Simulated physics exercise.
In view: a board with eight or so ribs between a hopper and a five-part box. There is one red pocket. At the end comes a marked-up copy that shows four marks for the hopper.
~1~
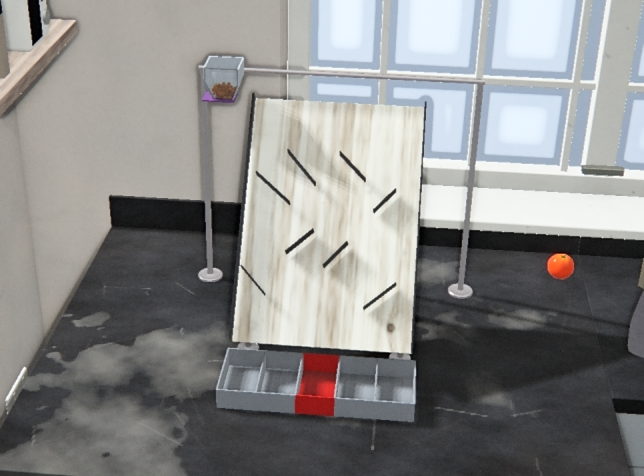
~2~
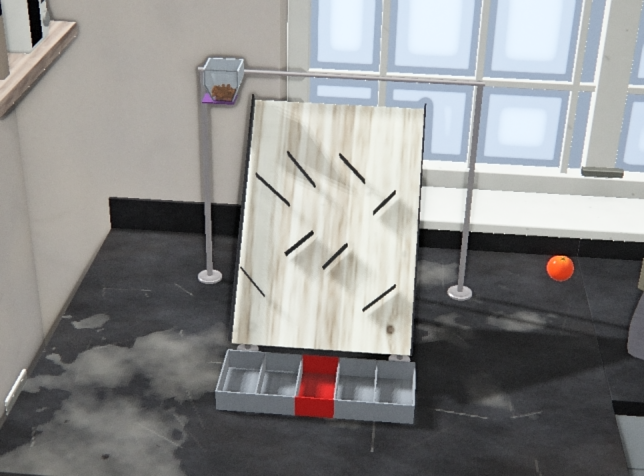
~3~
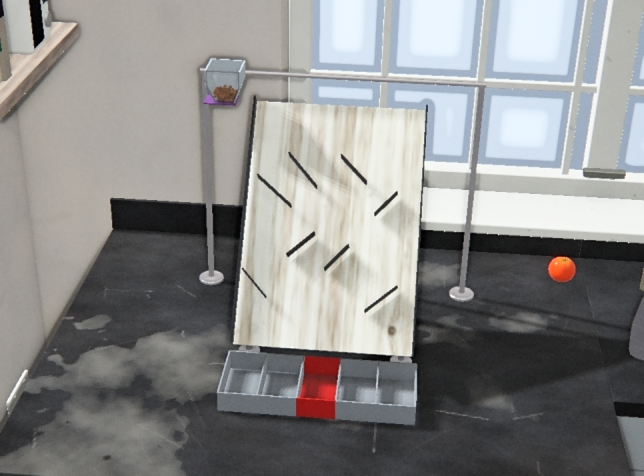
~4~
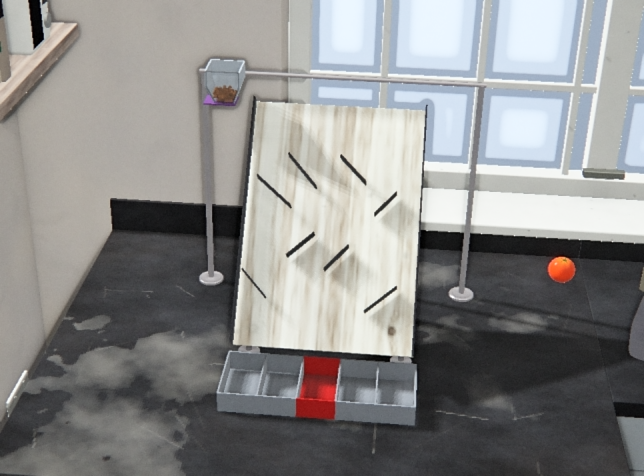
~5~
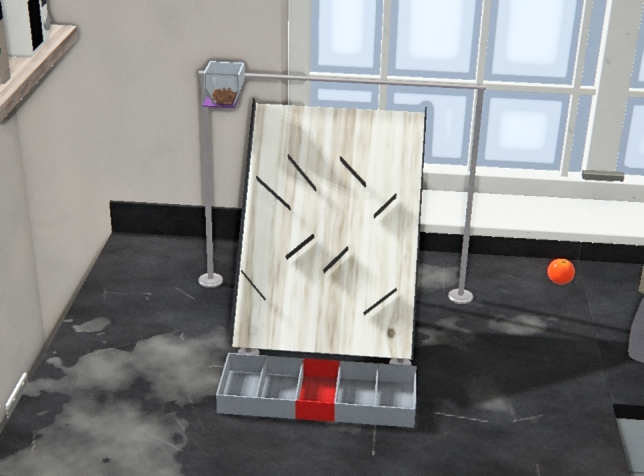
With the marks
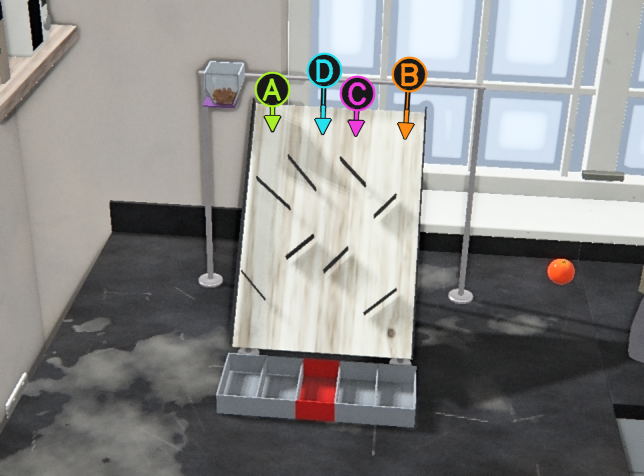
A tilted wooden board with dark slanted ribs stood above a five-part gray box with one red pocket, while a small hopper of brown balls sat up at the left and nothing noticeably moved.
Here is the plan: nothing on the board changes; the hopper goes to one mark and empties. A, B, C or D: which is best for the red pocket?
Take C.
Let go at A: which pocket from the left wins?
It is the second one.
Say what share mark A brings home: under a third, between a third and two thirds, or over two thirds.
It is under a third.
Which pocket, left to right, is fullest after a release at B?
The fifth.
On the marked copy, mark A meets the board at (272, 125); mark B meets the board at (405, 133); mark C meets the board at (355, 130); mark D meets the board at (322, 128).
For mark A, about a tenth in the red pocket, the larger part in other pockets, just a few held on the board.
For mark B, about a tenth in the red pocket, the larger part in other pockets, about a tenth outside the box.
For mark C, roughly a third in the red pocket, roughly two thirds in other pockets, just a few outside the box.
For mark D, roughly a quarter in the red pocket, the larger part in other pockets, just a few outside the box.
